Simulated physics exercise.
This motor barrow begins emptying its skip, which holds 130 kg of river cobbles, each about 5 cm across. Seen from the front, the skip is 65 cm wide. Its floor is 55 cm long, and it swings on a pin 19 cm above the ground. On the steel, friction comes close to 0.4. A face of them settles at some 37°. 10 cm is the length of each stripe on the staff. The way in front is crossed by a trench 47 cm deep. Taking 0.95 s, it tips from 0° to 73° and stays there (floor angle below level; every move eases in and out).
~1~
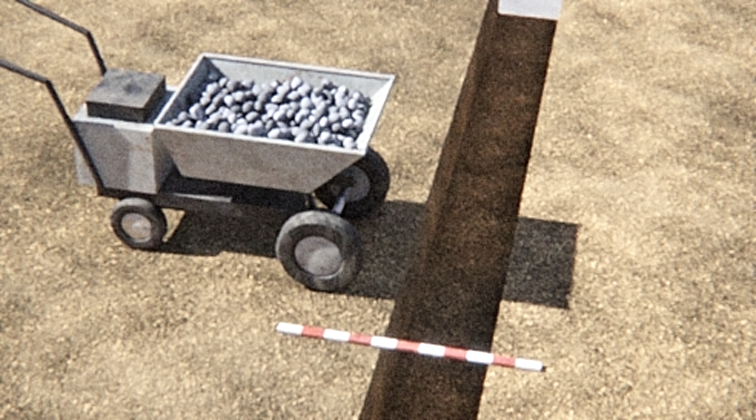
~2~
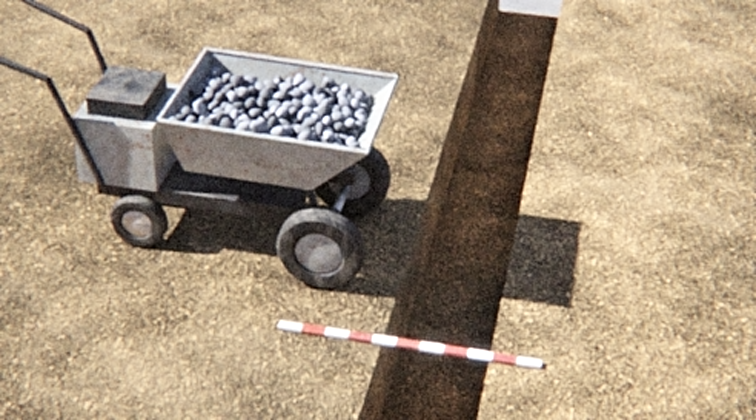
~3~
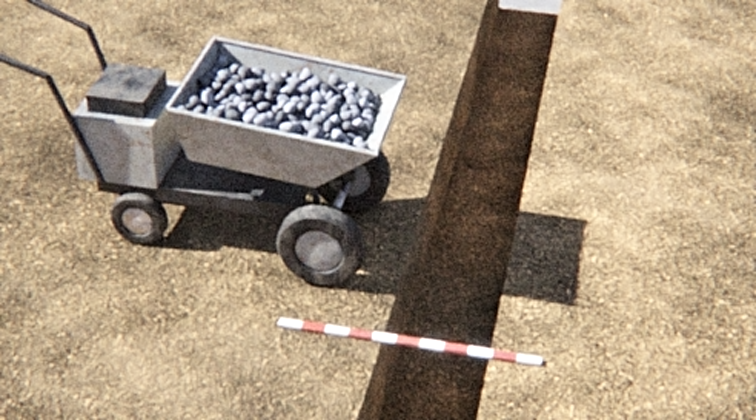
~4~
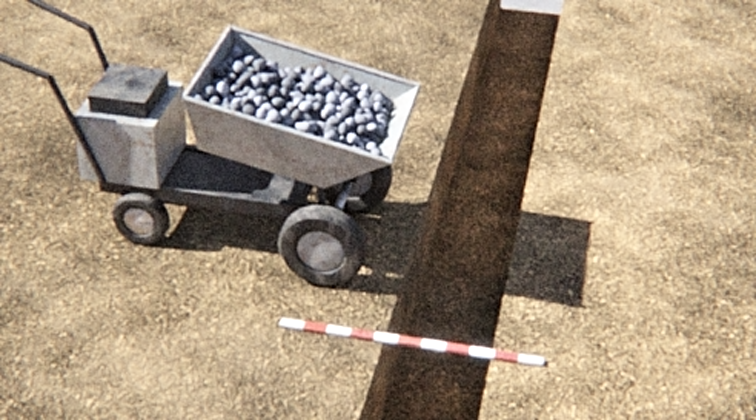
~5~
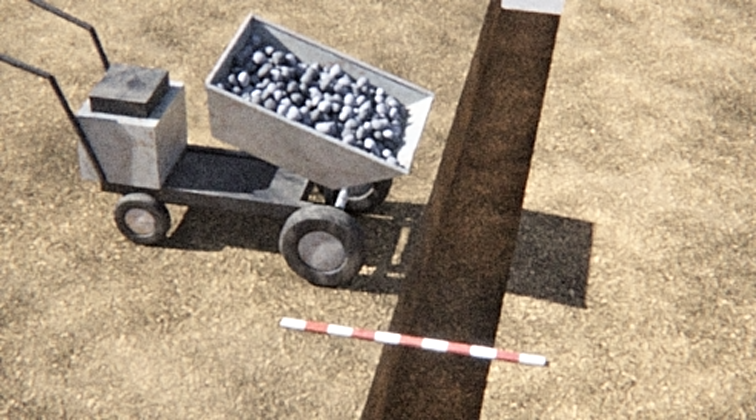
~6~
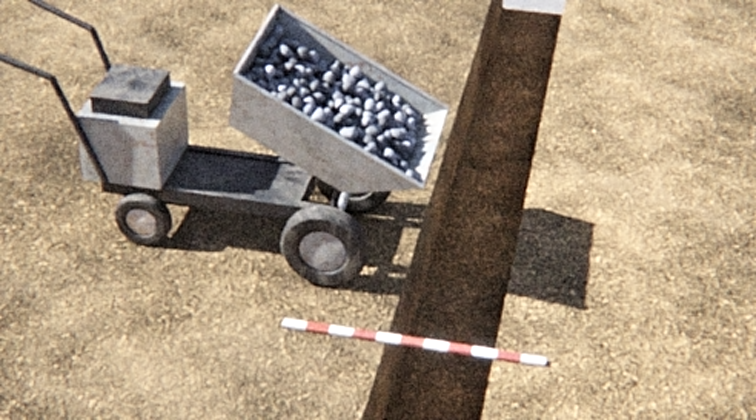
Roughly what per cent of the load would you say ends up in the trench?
I'd say 53 per cent ends up in the trench.
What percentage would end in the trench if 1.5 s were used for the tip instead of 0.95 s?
It would be near 60 per cent.
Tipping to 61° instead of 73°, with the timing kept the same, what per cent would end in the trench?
Then about 60 per cent.
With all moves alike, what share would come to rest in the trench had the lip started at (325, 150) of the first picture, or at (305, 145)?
Around 95 and then 100 percent.
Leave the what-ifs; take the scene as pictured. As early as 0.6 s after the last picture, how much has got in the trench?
By that point it's something like 25 in a hundred.
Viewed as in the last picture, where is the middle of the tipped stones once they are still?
Roughly (500, 326), I'd say.
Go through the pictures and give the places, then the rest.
In the first picture, lip at (364, 154), floor tilted 0°, highest stones at (307, 101).
In the second picture, the skip is at 1°, its lip at (368, 153); the top of the load is at (270, 93).
In the third picture, the skip is at 6°, its lip at (377, 155); the top of the load is at (234, 80).
In the fourth picture, lip at (391, 162), floor tilted 12°, highest stones at (237, 69).
In the fifth picture, the skip is at 19°, its lip at (407, 173); the top of the load is at (255, 55).
In the sixth picture, lip at (423, 188), floor tilted 28°, highest stones at (274, 47).
Then, 0.3 s after the last picture the floor is at 61°, 100 % in the skip; the foremost stones are at (467, 212).
Then, 0.6 s after the last picture the floor is at 73°, 48 % in the skip, 27 % in the trench, 25 % past the trench; the foremost stones are at (573, 281).
Then, 1.0 s after the last picture the floor is at 73°, 10 % in the skip, 42 % in the trench, 47 % past the trench; the foremost stones are at (732, 319).
Then, 2.9 s after the last picture the floor is at 73°, 0 % in the skip, 53 % in the trench, 47 % past the trench; the foremost stones are past the picture's edge.
